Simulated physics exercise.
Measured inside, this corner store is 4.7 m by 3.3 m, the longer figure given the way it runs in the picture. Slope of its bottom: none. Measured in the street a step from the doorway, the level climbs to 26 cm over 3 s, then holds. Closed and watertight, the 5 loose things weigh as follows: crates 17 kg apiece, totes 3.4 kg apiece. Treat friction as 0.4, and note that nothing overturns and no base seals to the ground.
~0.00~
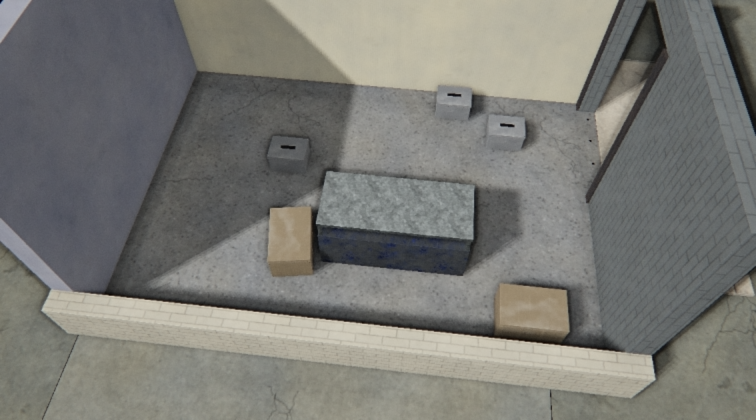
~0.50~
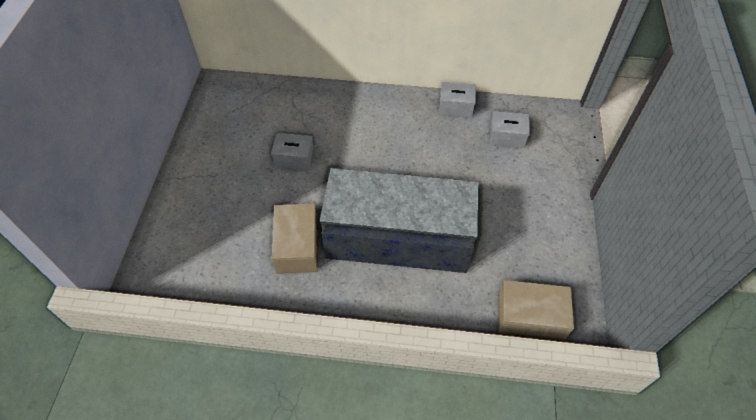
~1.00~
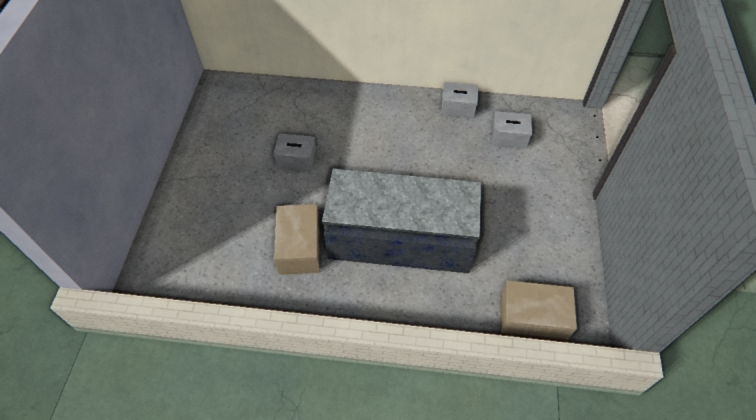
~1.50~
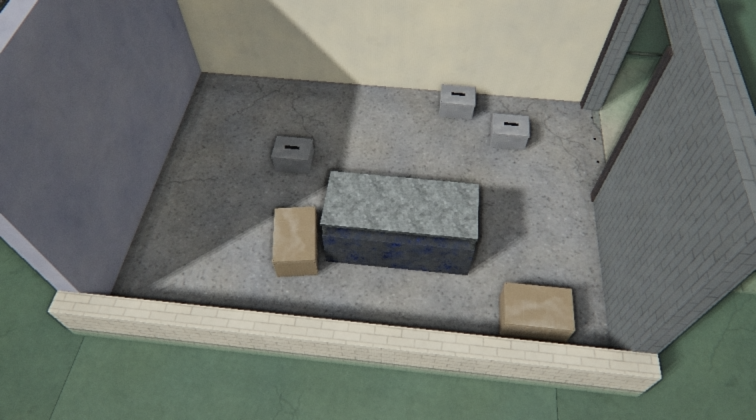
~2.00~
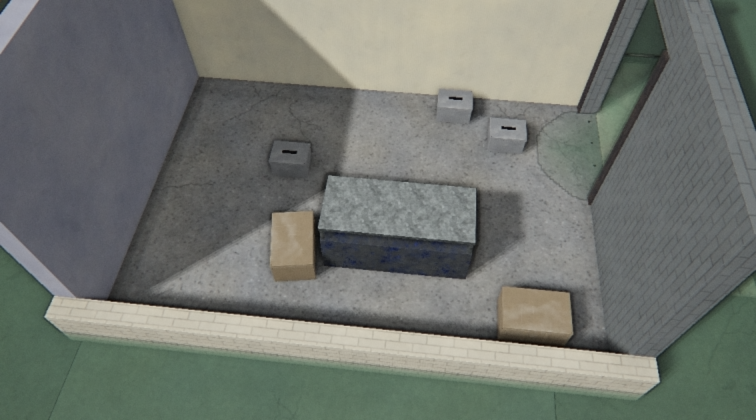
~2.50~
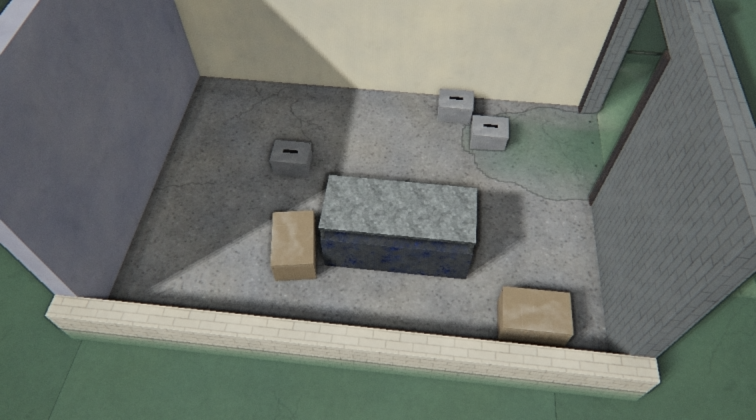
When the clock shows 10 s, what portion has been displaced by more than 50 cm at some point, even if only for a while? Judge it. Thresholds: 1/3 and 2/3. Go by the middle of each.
1/3 to under 2/3.
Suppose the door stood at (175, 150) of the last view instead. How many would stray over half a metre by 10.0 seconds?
The count would be 5.
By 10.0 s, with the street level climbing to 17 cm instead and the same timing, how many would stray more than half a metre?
Then 3 of them.
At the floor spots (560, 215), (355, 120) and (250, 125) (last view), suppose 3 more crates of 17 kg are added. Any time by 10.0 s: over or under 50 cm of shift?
Within the limit; beyond the limit; beyond the limit.
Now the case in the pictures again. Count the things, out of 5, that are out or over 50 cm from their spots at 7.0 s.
3 of them.
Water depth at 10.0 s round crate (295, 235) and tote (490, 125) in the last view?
Around 10 cm and 10 cm.
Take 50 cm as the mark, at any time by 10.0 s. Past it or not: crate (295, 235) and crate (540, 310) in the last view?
In turn: Under, less.
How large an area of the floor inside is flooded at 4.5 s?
Some 8.5 m2 of it.
After 3.5 s 2 of 5 are over 50 cm from their spots; 0 afloat.
After 4.5 s 2 of 5 are over 50 cm from their spots; 1 afloat.
After 7.0 s 3 of 5 are over 50 cm from their spots; 3 afloat.
After 10.0 s 3 of 5 are over 50 cm from their spots, and 3 have been at some point; 5 afloat.
